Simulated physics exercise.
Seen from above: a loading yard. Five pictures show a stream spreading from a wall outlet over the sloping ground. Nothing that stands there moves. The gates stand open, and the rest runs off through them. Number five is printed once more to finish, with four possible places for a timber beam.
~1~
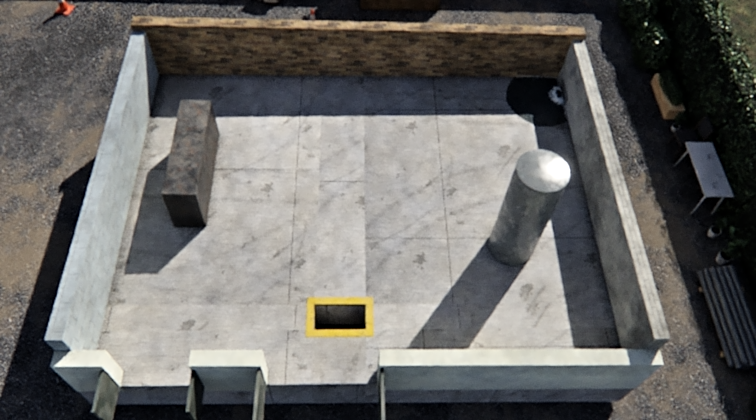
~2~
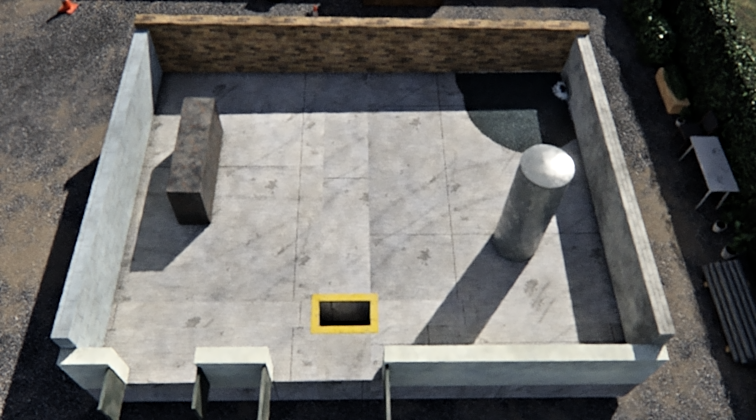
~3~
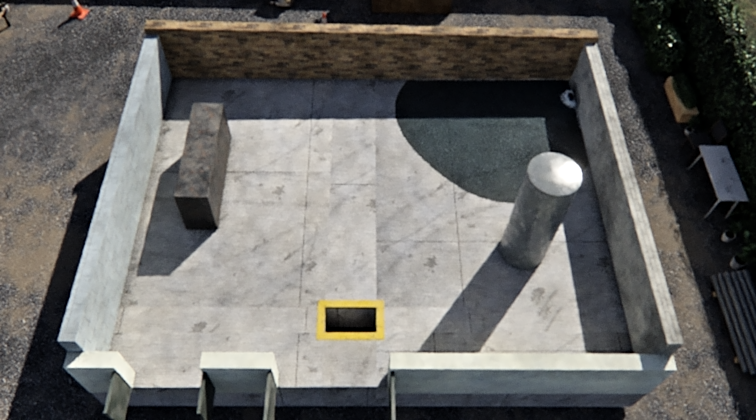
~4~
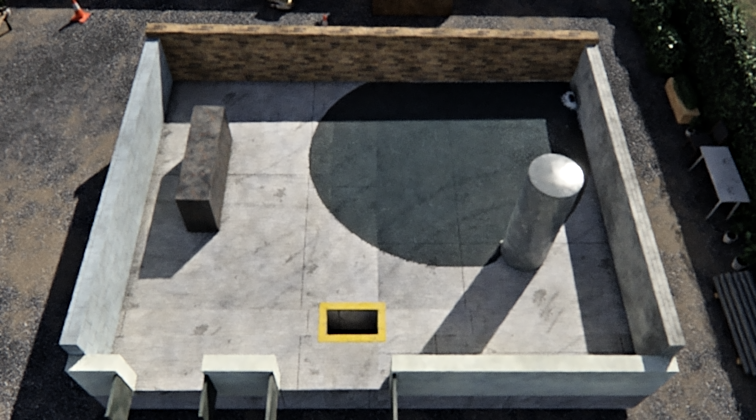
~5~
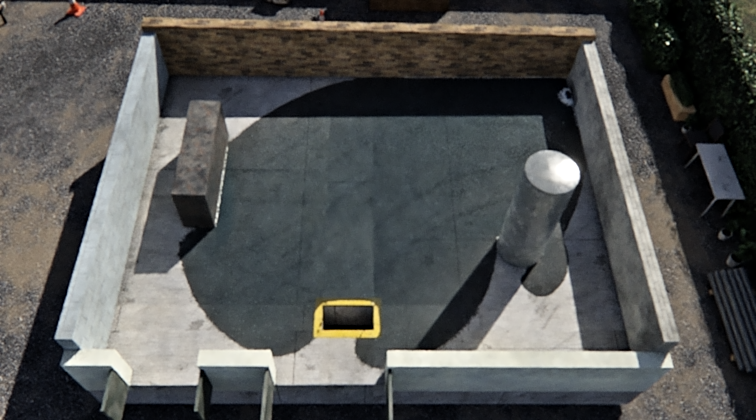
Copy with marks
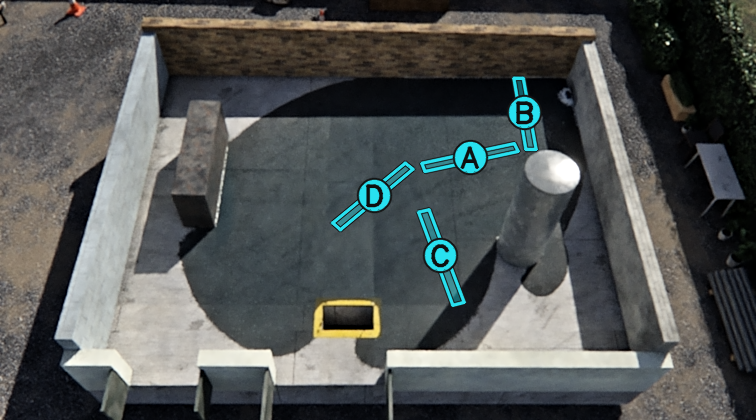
Dark water spread from the top right corner of a walled concrete yard, slipped around a metal cylinder, then reached the dark block on the left and the yellow-edged drain near the front.
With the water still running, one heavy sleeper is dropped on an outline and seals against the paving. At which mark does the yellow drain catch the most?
Place B.
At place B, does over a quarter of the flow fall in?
Yes.
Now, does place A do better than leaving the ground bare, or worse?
Worse.
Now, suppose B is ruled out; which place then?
That would be D.
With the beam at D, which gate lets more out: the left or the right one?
The left gate.
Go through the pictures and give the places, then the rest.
Outfall at (564, 93); yellow drain at (340, 317); open gate at (163, 371); open gate at (323, 369); water covers 3 % of the ground and shows as far out as (512, 86); yellow drain still dry.
Water covers 8 % of the ground and shows as far out as (468, 108); yellow drain still dry.
Water covers 18 % of the ground and shows as far out as (401, 113); yellow drain still dry.
Water covers 37 % of the ground and shows as far out as (324, 193); yellow drain still dry.
Water covers 62 % of the ground and shows as far out as (203, 299); yellow drain taking water.
On the marked copy, A from (423, 167) to (516, 147); B from (530, 149) to (518, 78); C from (423, 211) to (458, 303); D from (336, 226) to (409, 166).
If A is chosen, about 11 % of the stream runs into the yellow drain, about 89 % out by the gates.
If B is chosen, about 46 % of the stream runs into the yellow drain, about 54 % out by the gates.
If C is chosen, about 15 % of the stream runs into the yellow drain, about 85 % out by the gates.
If D is chosen, about 22 % of the stream runs into the yellow drain, about 78 % out by the gates.
